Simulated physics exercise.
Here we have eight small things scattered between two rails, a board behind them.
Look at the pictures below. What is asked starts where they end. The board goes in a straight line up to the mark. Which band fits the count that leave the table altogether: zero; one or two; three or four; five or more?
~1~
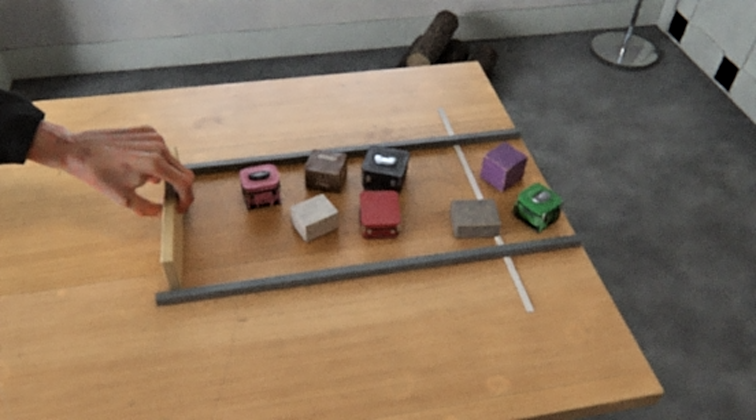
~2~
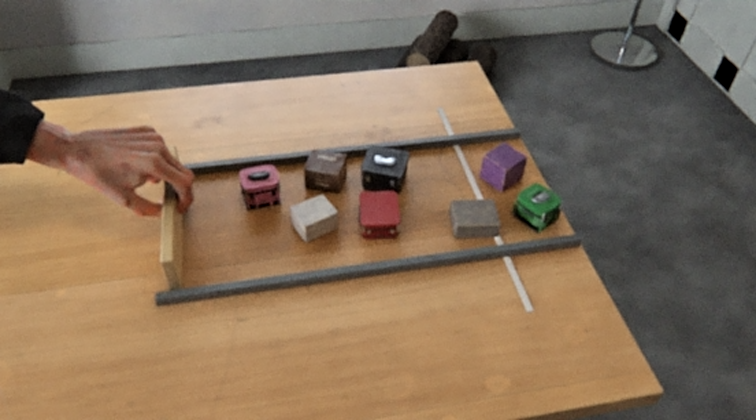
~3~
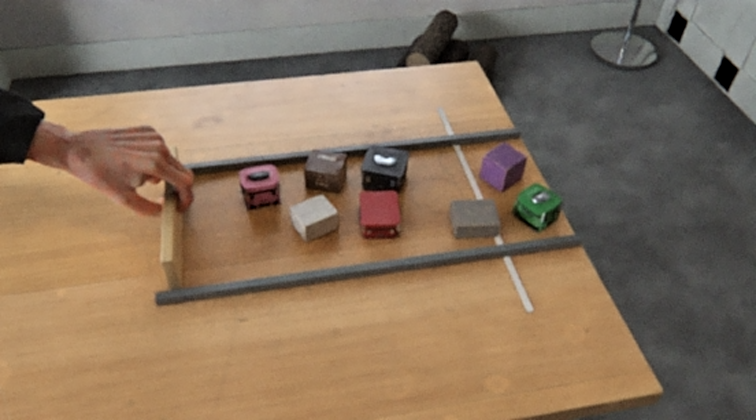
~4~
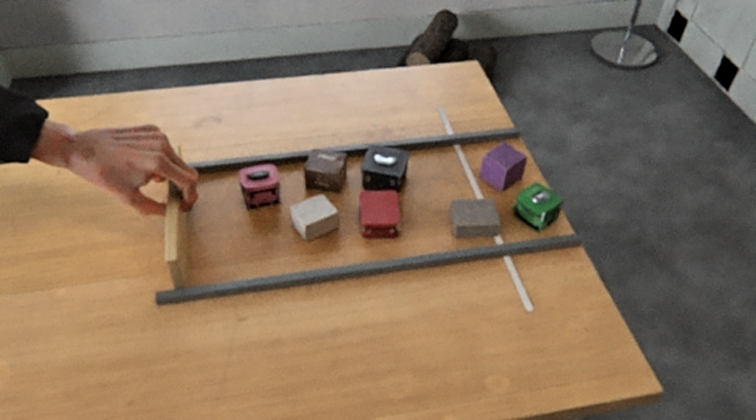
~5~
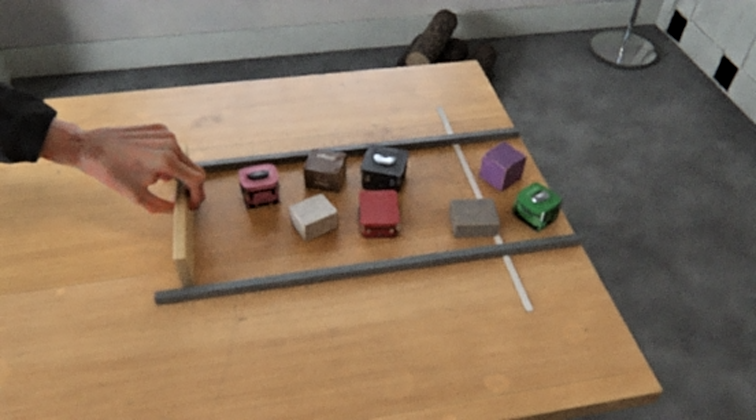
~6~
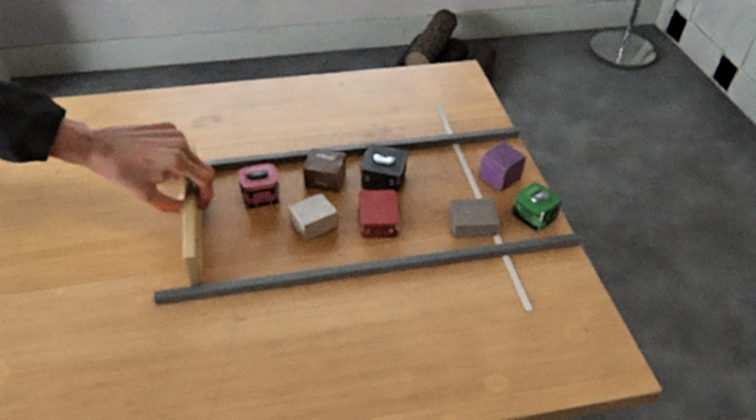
The band that fits is three or four.
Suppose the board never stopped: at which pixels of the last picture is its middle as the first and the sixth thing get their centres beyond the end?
It sits around (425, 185) and after that around (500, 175).
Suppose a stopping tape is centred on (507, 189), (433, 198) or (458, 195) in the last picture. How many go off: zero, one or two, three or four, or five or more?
Taking them in turn, more than four; 1 or 2; 1 or 2.
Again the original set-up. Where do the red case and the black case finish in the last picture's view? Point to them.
Listed in order, first is (542, 207) and the other is (527, 171).
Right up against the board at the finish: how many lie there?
2 end up touching it.
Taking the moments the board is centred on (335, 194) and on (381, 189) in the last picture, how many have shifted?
Counting first: 5, next 6.
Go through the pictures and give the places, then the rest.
Green case (538, 207); purple block (504, 167); grey block (475, 219); board (174, 215); tape (478, 194), in the first picture.
Purple block (503, 167); white block (314, 218), in the second picture.
Grey block (474, 218); black case (385, 170), in the third picture.
Green case (538, 207); red case (379, 215), in the fourth picture.
Purple block (503, 166); brown box (325, 171), in the fifth picture.
Green case (537, 206); purple block (502, 166); grey block (474, 218); board (193, 211); tape (477, 193), in the sixth picture.
A little later, none off yet; green case at rest near (537, 206); purple block at rest near (502, 166); grey block at rest near (474, 218).
Next, none off yet; green case shifted about its own width near (572, 205); purple block shifted a little near (515, 162); grey block shifted about its own width near (536, 213).
When it is over, the number that fall off is three or four; down, grey block, purple block and green case.
